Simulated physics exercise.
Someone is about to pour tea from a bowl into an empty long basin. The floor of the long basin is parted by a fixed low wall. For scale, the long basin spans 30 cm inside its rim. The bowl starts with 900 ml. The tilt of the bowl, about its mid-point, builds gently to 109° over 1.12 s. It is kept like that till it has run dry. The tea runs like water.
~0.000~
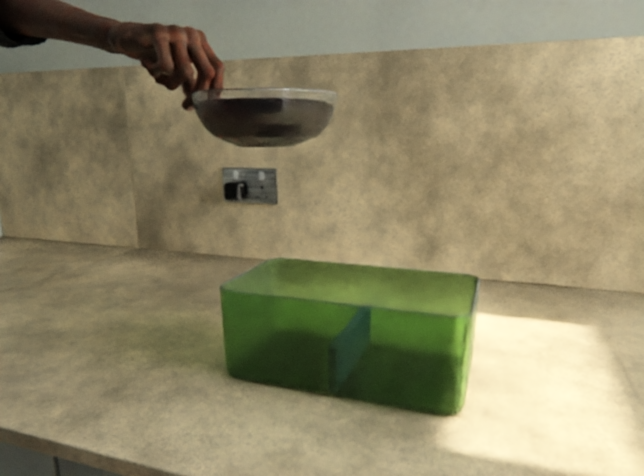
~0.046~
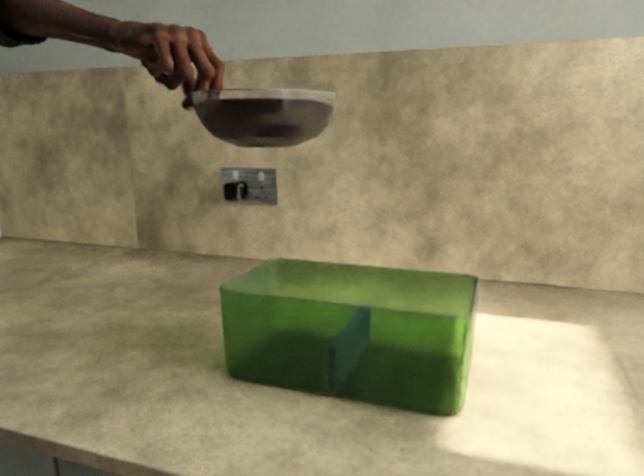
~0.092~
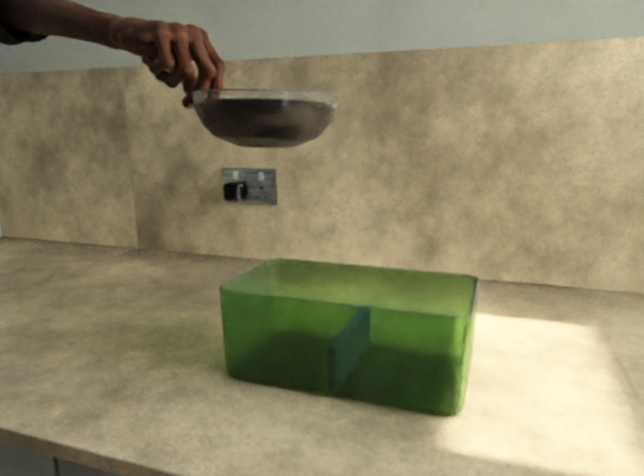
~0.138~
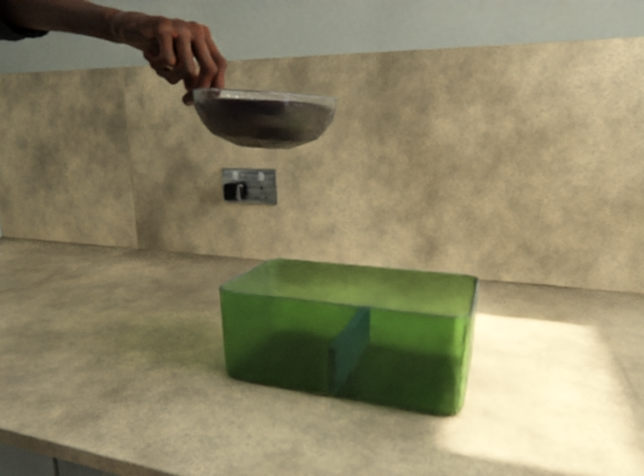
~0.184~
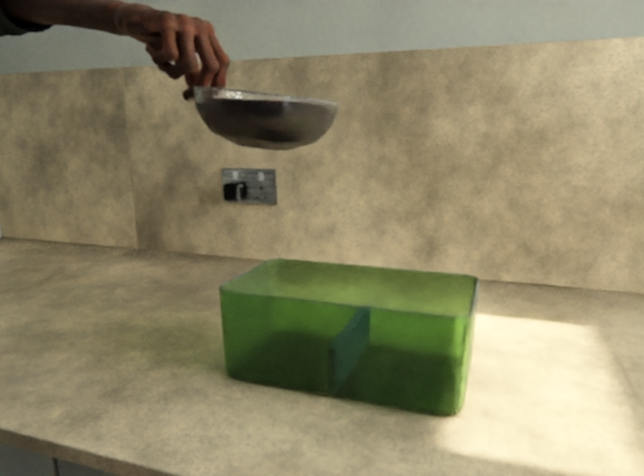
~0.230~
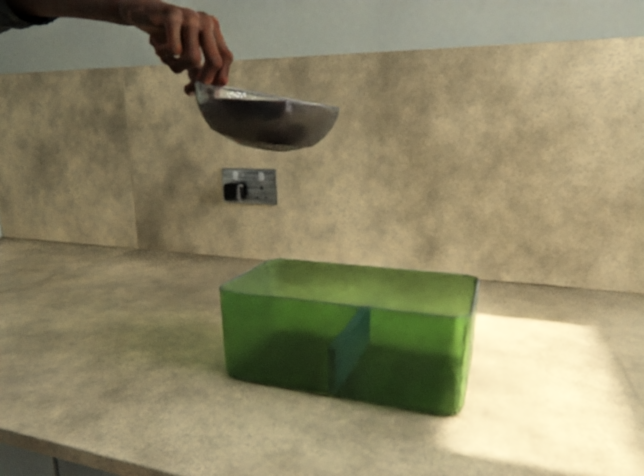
We see a hand holding a bowl of dark liquid above an empty green long basin with a low dividing wall, on a mottled counter; the hand gradually tilts the bowl slightly, its right rim dipping lower.
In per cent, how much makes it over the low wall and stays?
Roughly 81 per cent is past the wall.
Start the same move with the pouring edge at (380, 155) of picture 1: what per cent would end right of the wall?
Then about 90 per cent.
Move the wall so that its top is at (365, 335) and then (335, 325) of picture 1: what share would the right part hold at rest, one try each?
In turn about 70 and 90 per cent.
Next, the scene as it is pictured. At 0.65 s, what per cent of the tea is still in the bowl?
About 26 per cent.
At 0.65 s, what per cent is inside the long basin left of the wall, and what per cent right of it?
Left about 1, right about 20.
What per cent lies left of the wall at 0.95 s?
About 14 per cent.
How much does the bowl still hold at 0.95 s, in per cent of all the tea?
About 0 per cent.
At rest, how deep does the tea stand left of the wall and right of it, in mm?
Left about 6 mm, right about 32 mm.
By 0.65 s the tilt is 68° and 26 per cent is still to pour, 1 is left of the wall and 21 right of it.
By 0.95 s the tilt is 103° and 0 per cent is still to pour, 13 is left of the wall and 80 right of it.
By 1.27 s the tilt is 109° and 0 per cent is still to pour, 17 is left of the wall and 81 right of it.
By 1.62 s the tilt is 109° and 0 per cent is still to pour, 17 is left of the wall and 81 right of it.
At rest 17 per cent lies left of the wall, 81 right of it and 2 outside.
